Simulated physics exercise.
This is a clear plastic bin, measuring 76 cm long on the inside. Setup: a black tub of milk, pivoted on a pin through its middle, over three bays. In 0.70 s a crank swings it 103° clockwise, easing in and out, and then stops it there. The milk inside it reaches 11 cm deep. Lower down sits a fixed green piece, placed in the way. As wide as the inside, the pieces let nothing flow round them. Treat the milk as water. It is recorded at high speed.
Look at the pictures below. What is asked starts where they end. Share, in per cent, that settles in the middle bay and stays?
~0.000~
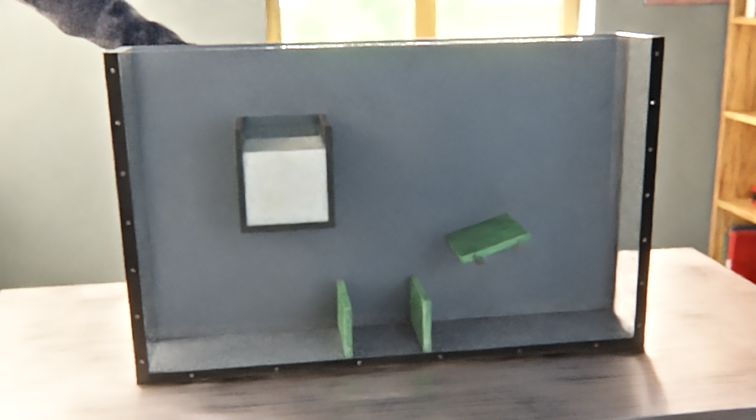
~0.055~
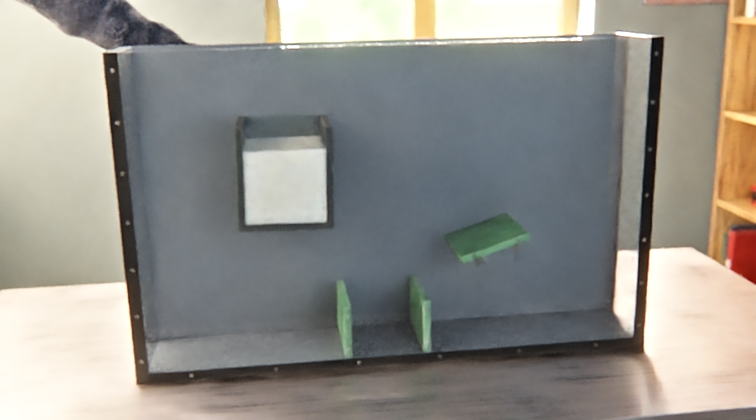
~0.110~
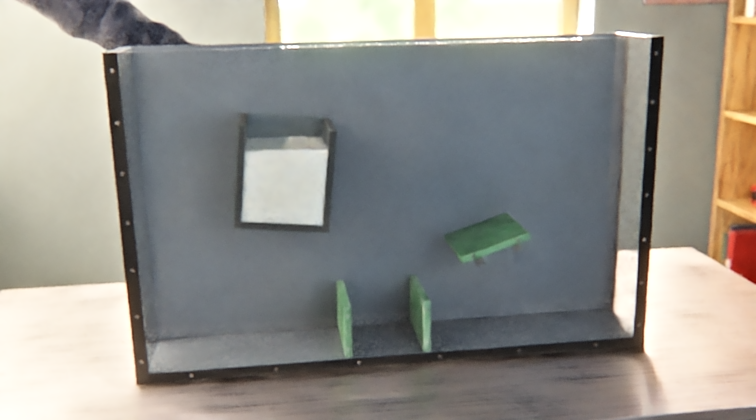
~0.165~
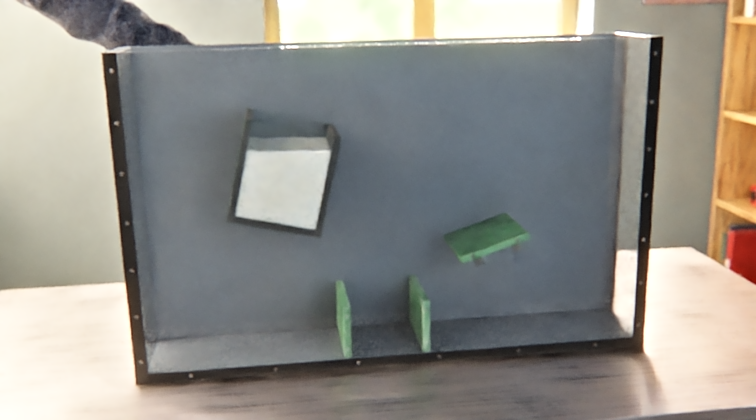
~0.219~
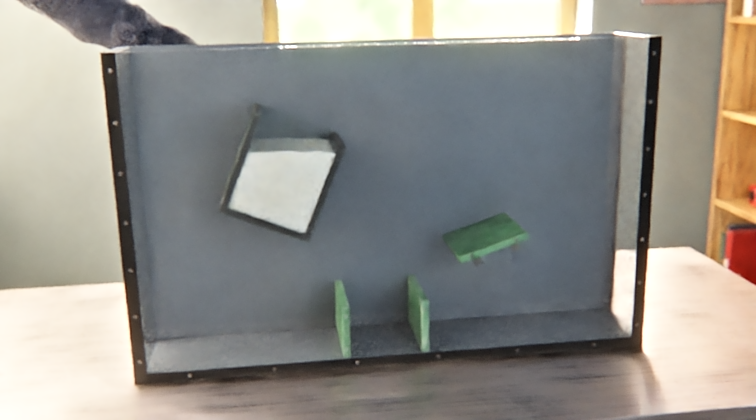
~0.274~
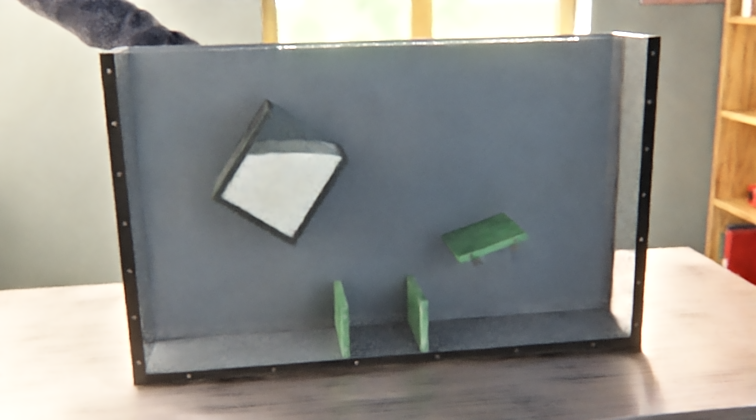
Close to 55 percent.
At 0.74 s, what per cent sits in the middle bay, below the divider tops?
That section holds close to 44 per cent.
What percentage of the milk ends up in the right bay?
Something like 26 in a hundred, I'd say.
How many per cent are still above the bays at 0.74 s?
I'd put it close to 55 percent.
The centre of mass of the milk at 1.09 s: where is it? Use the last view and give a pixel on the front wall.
The centre of mass sits near (395, 329) on the front wall.
Then, 0.48 s in, hardly anything has reached the bottom yet.
Then, 0.74 s in, 45 per cent is down, the largest part in the middle bay.
Then, 1.09 s in, 92 per cent is down, the largest part in the middle bay.
Finally, the split from left to right is 19, 55 and 26 per cent.
